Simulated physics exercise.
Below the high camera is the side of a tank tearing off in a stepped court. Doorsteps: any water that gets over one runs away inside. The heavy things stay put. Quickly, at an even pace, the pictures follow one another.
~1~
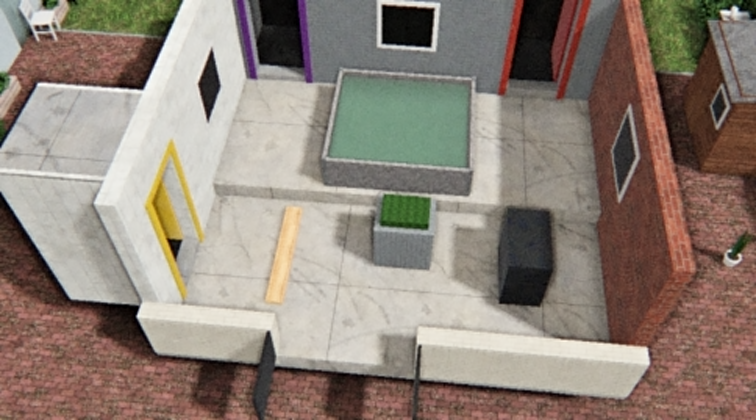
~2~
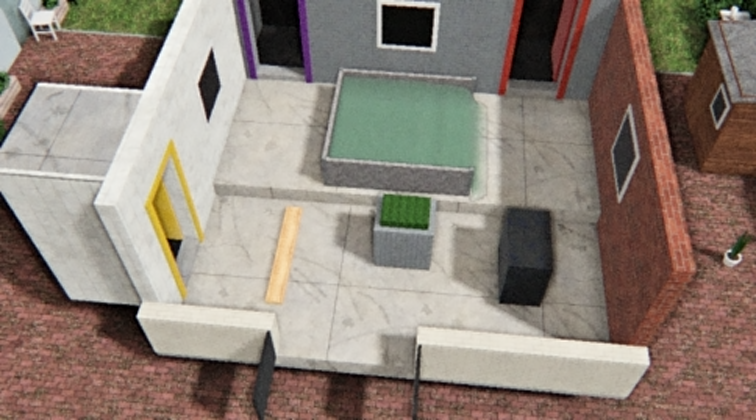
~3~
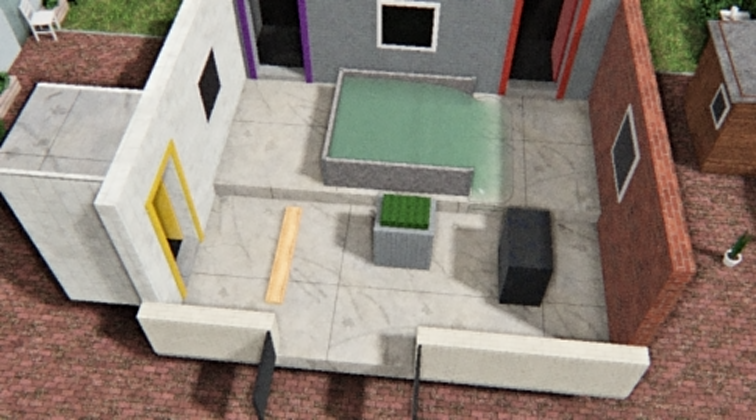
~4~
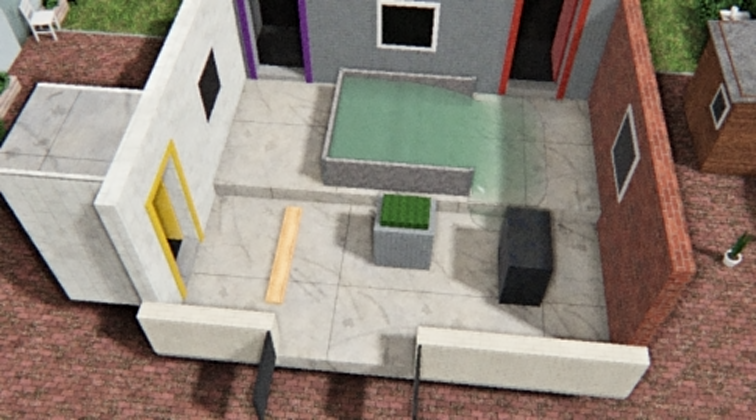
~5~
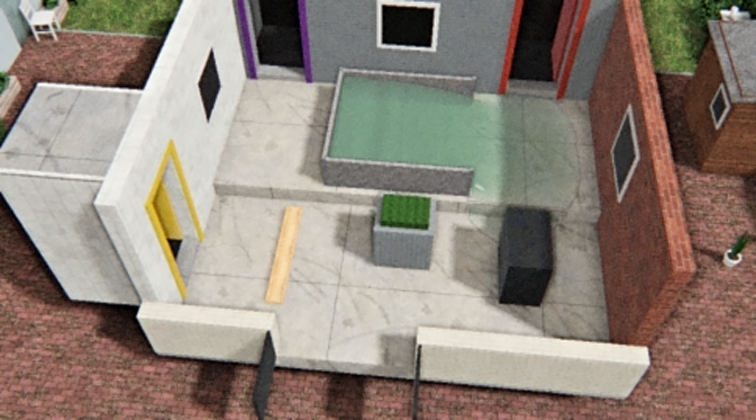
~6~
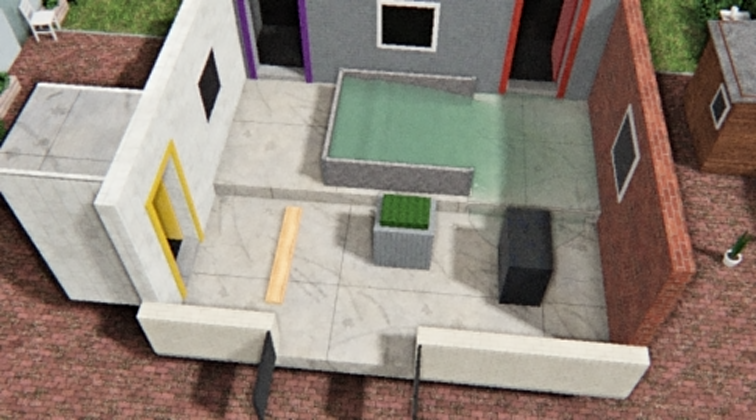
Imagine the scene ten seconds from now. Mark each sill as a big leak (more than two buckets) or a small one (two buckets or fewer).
Yellow door: Small; purple door: Small; red door: Big.
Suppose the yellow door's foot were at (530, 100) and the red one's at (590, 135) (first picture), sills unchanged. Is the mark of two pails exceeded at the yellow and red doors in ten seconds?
One by one: Yellow door floods; red door lets more in.
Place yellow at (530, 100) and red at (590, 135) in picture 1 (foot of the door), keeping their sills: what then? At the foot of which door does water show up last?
It is the door marked purple.
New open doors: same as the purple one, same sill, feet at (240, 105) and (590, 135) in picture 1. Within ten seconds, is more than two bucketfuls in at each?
Well, one comes out lower, the other comes out higher.
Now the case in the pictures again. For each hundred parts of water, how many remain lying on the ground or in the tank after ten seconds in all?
Near 90 in a hundred.
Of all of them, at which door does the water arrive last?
Door: The door marked yellow.
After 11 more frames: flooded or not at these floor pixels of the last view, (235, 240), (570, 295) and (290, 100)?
Point by point: Not yet wet, inundated, not yet wet.
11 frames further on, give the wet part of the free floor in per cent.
That works out at 30 %.
A moment on, water covers 25 % of the floor; the yellow door not reached, the purple door not reached, the red door wet at the sill, nothing in.
Next, water covers 30 % of the floor; the yellow door not reached, the purple door not reached, the red door under two buckets in.
Then, water covers 45 % of the floor; the yellow door not reached, the purple door not reached, the red door over two buckets in.
Later, water covers 80 % of the floor; the yellow door wet at the sill, nothing in, the purple door wet at the sill, nothing in, the red door far over two buckets in.
In the end, water covers 85 % of the floor; the yellow door wet at the sill, nothing in, the purple door wet at the sill, nothing in, the red door far over two buckets in.
